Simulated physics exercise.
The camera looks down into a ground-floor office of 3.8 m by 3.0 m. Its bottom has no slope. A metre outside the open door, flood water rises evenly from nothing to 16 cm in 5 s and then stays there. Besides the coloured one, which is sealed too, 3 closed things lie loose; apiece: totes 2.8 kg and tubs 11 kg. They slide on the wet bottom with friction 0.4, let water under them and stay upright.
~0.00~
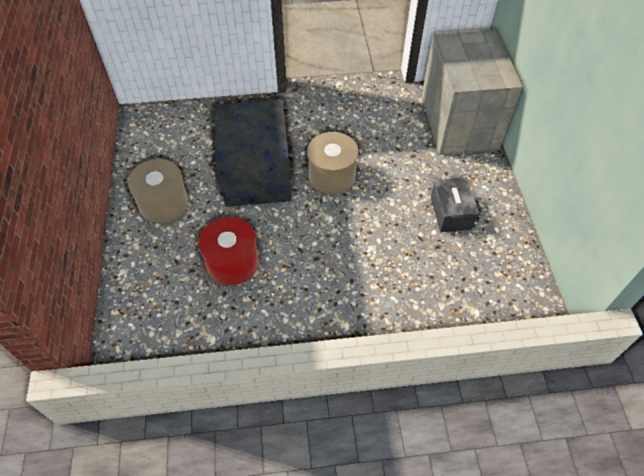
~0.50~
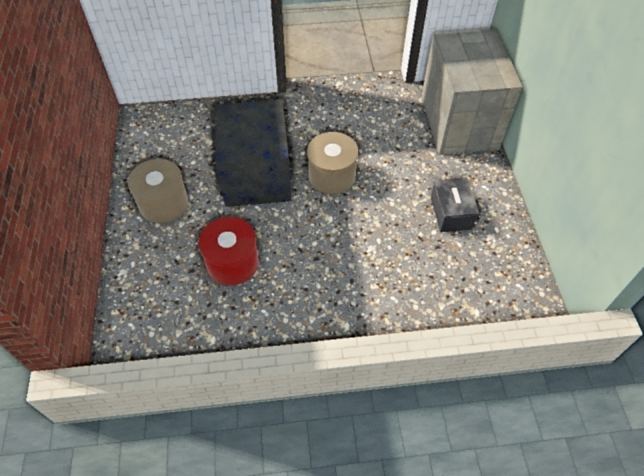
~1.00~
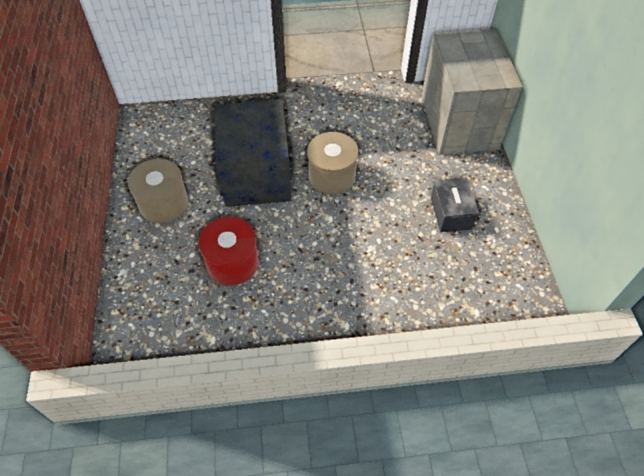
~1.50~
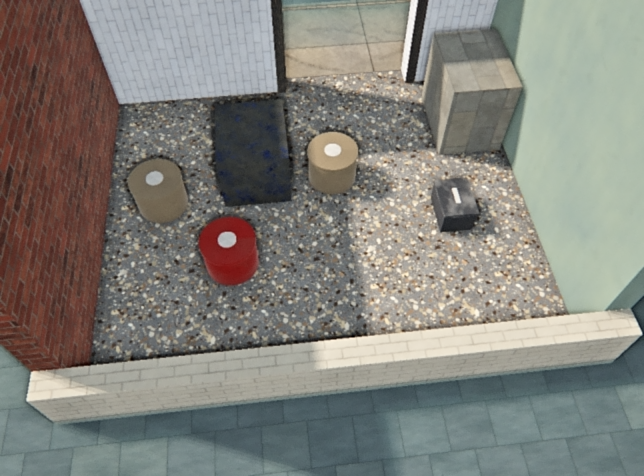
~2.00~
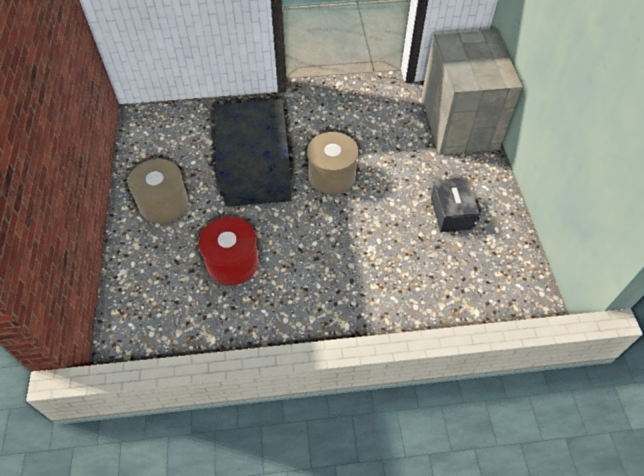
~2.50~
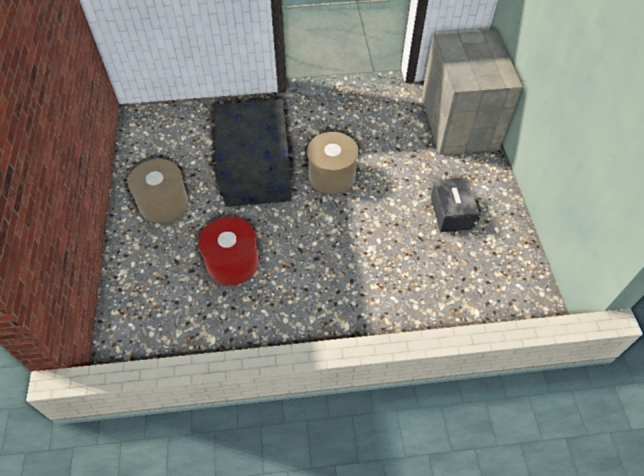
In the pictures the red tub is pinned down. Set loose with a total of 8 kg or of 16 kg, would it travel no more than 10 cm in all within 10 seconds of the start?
I expect that the lower weight is enough.
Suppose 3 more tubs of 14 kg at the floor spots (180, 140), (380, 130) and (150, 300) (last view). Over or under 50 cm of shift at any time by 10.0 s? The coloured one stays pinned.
In that order: Less, past it, under.
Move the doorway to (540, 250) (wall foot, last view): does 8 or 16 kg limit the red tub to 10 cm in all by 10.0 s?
In that case only the higher weight holds it.
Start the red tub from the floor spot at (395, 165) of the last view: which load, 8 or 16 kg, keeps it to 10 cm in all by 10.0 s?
Neither is enough.
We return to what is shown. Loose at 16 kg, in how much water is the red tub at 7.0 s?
About 2 cm.
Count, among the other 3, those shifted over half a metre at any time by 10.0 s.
I count 2.
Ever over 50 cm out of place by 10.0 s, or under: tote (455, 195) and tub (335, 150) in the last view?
In that order: Past it, more.
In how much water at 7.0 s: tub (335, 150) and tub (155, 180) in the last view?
About 4 and 0 cm.
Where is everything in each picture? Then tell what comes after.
The first picture shows the red tub at (227, 240), on the bottom; 0.0 m2 under water; 0 of 4 have shifted.
The second picture shows the red tub at (227, 240), on the bottom; water covers 0.0 m2; 0 of 4 have shifted.
The third picture shows the red tub at (227, 240) rests on the ground; water covers 0.0 m2; 0 of 4 have shifted.
The fourth picture shows the red tub at (227, 240), on the bottom; water covers 0.0 m2; 0 of 4 have shifted.
The fifth picture shows the red tub at (227, 240) rests on the ground; water covers 0.0 m2; 0 of 4 have shifted.
The sixth picture shows the red tub at (227, 240), on the bottom; water covers 0.0 m2; 0 of 4 have shifted.
After 3.5 s the red tub would be 0 cm from its start with 8 kg and 0 cm from its start with 16 kg; 0 cm of water round it then.
After 4.5 s the red tub would be 0 cm from its start with 8 kg and 0 cm from its start with 16 kg; 0 cm of water round it then.
After 7.0 s the red tub would be 0 cm from its start with 8 kg and 0 cm from its start with 16 kg; 2 cm of water round it then.
After 10.0 s the red tub would be 1 cm from its start with 8 kg and 0 cm from its start with 16 kg; 4 cm of water round it then.
